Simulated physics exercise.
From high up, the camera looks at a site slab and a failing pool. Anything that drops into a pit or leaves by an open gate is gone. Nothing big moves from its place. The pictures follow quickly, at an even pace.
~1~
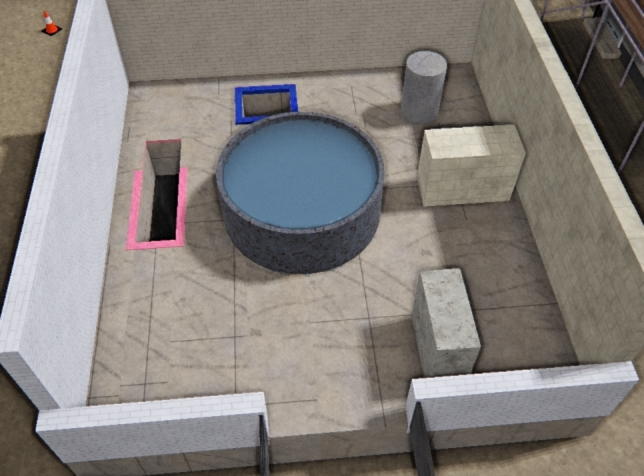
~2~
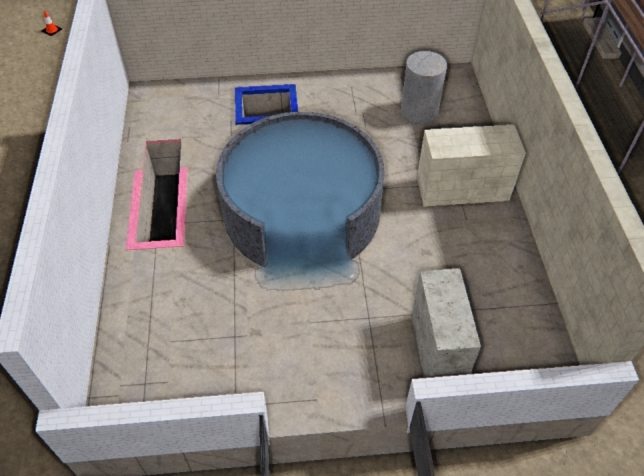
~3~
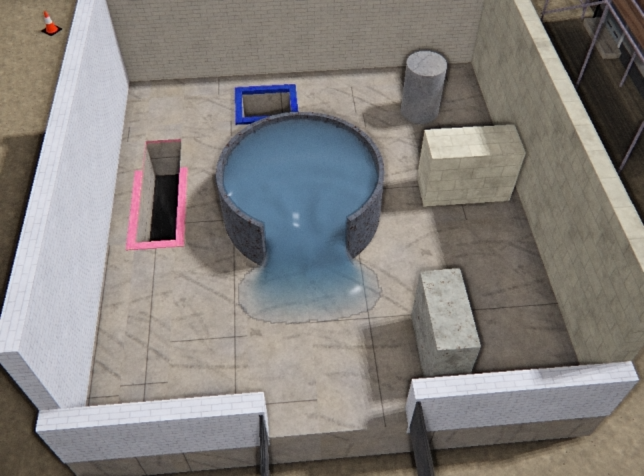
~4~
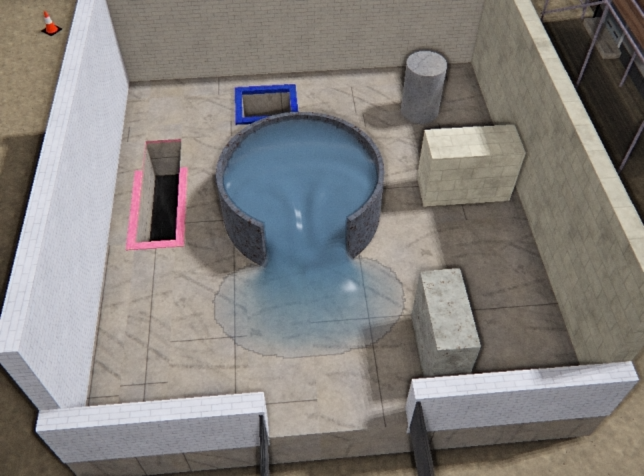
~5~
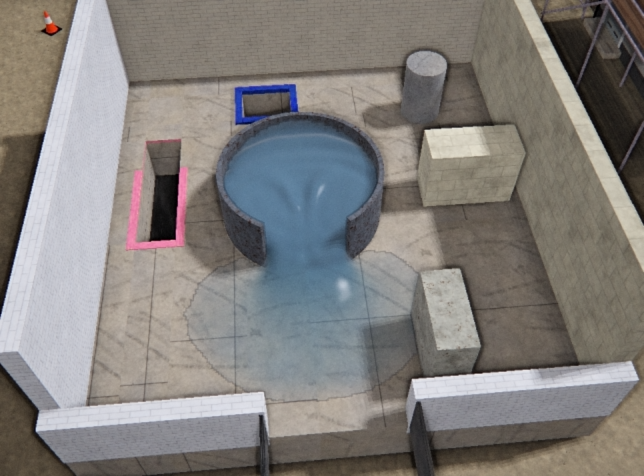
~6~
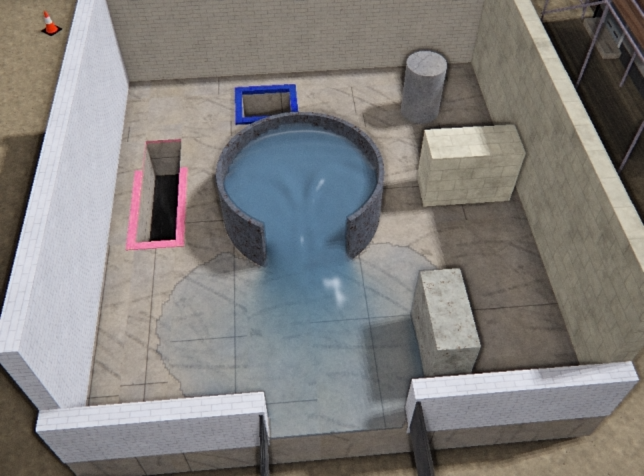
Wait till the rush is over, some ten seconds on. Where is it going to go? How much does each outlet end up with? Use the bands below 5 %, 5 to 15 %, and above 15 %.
Once it settles, the gate ends up with above 15 %, the pink pit ends up with 5 to 15 %, the blue pit ends up with below 5 %.
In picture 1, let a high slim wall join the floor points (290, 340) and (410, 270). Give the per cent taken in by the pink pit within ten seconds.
Result, pink pit: Some 25 percent of the total.
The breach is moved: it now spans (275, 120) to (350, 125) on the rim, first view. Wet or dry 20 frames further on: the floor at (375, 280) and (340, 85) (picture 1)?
In order: Spared and swamped.
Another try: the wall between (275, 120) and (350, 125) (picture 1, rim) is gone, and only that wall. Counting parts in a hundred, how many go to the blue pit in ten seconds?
About 25 percent ends up in the blue pit, by my reckoning.
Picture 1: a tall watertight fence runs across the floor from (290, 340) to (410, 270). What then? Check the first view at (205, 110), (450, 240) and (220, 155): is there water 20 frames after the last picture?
The first location is not reached, the second is soaked through, and the third is not reached.
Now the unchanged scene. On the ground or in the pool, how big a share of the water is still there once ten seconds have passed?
That works out to about 34 percent.
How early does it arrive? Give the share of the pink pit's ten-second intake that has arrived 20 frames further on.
Roughly 15 percent.
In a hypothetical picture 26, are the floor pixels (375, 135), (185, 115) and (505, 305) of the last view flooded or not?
Point 1: Unwetted; point 2: Unwetted; point 3: Inundated.
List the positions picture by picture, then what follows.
Still water in the round tank at (300, 172), in the first picture.
The front is at (354, 273), out from the gap at (307, 256), in the second picture.
The front is at (374, 293), out from the gap at (307, 259), in the third picture.
Water pours out at (307, 261) and has run to (232, 331), in the fourth picture.
The front is at a hidden place, out from the gap at (307, 261), in the fifth picture.
The front is at a hidden place, out from the gap at (307, 260), in the sixth picture.
A moment on, water covers 30 % of the floor; the gate 8 %, the pink pit 0 %, the blue pit 0 %.
Next, water covers 30 % of the floor; the gate 20 %, the pink pit 0 %, the blue pit 0 %.
Then, water covers 50 % of the floor; the gate 32 %, the pink pit 1 %, the blue pit 0 %.
Later, water covers 65 % of the floor; the gate 45 %, the pink pit 6 %, the blue pit 0 %.
In the end, water covers 75 % of the floor; the gate 55 %, the pink pit 11 %, the blue pit 0 %.
